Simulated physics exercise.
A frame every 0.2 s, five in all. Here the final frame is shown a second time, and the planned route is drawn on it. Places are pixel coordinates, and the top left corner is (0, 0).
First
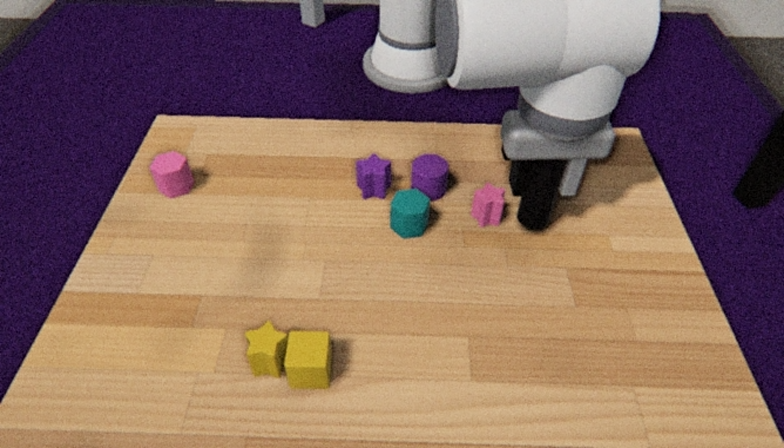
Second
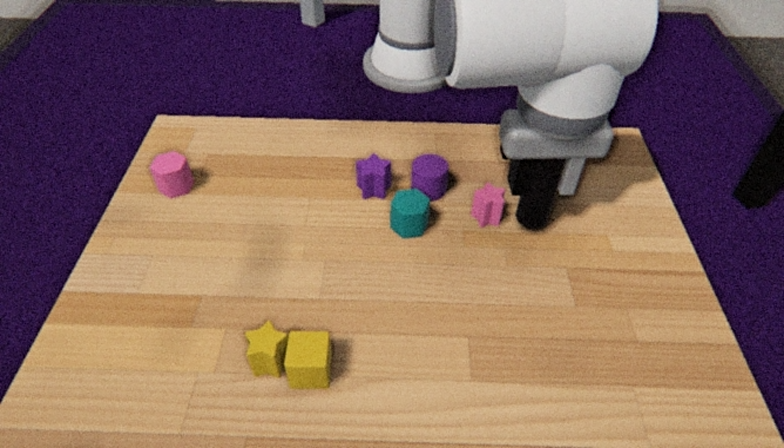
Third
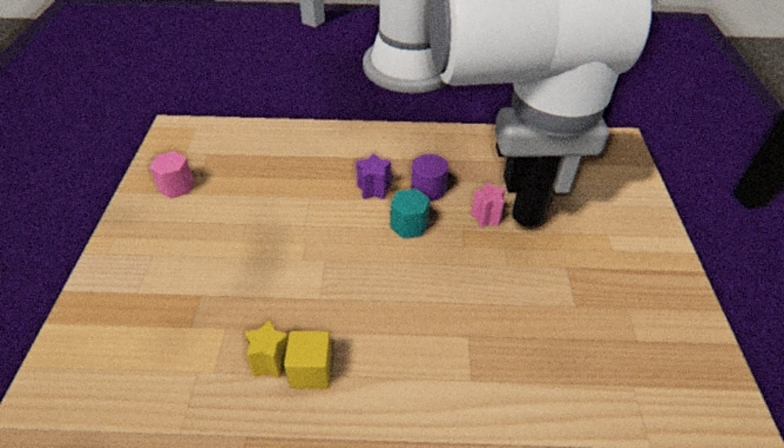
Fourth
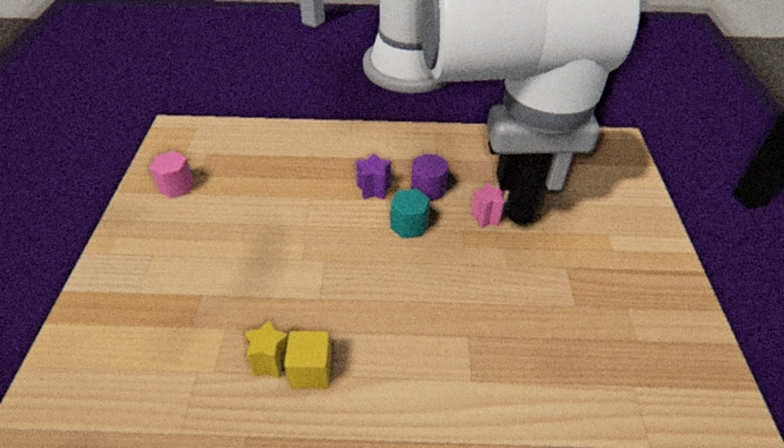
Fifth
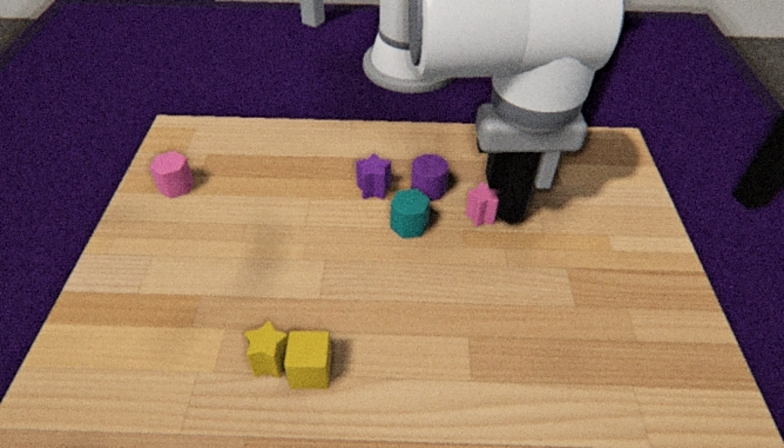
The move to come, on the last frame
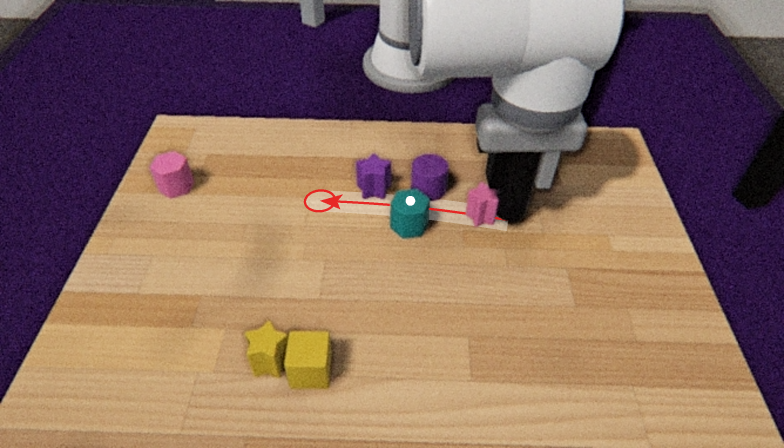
A white and grey robot arm with a black rod at its end reaches over a light wooden board on a dark purple surface, seen from above by a still camera. Purple, teal and pink blocks sit near the rod, another pink block lies far left, and a yellow star and cube rest nearer the viewer. The arm edges left, and its rod nudges the pink star block slightly left.
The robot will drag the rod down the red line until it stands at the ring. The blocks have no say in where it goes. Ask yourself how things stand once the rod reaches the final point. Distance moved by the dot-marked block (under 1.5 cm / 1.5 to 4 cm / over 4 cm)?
Displacement: 1.5 to 4 cm.
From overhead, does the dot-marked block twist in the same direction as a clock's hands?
I believe not.
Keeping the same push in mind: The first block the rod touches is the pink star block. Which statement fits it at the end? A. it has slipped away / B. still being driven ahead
It's B.
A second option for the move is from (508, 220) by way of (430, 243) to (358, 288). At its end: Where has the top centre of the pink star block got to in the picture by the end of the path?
The middle of its top is at (445, 191).
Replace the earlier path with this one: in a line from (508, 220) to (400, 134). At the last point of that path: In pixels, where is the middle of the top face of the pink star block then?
My prediction: (463, 185).
The line goes from (508, 220) via (413, 207), ending at (320, 201); the dot is on the turquoise six-sided block.
On the path given first. One third of the way, rod at (445, 202); turquoise six-sided block at (399, 203), turned 20° anticlockwise; purple cylinder at (425, 163); pink star block at (419, 184).
Two thirds of the way, rod at (381, 196); purple star block at (356, 163), turned 75° clockwise; turquoise six-sided block at (393, 204), turned 35° anticlockwise; purple cylinder at (422, 161); pink star block at (354, 182), turned 15° anticlockwise.
At the end, rod at (319, 192); purple star block at (339, 158), turned 160° clockwise; turquoise six-sided block at (393, 204), turned 35° anticlockwise; purple cylinder at (422, 161); pink star block at (291, 184), turned 35° anticlockwise.
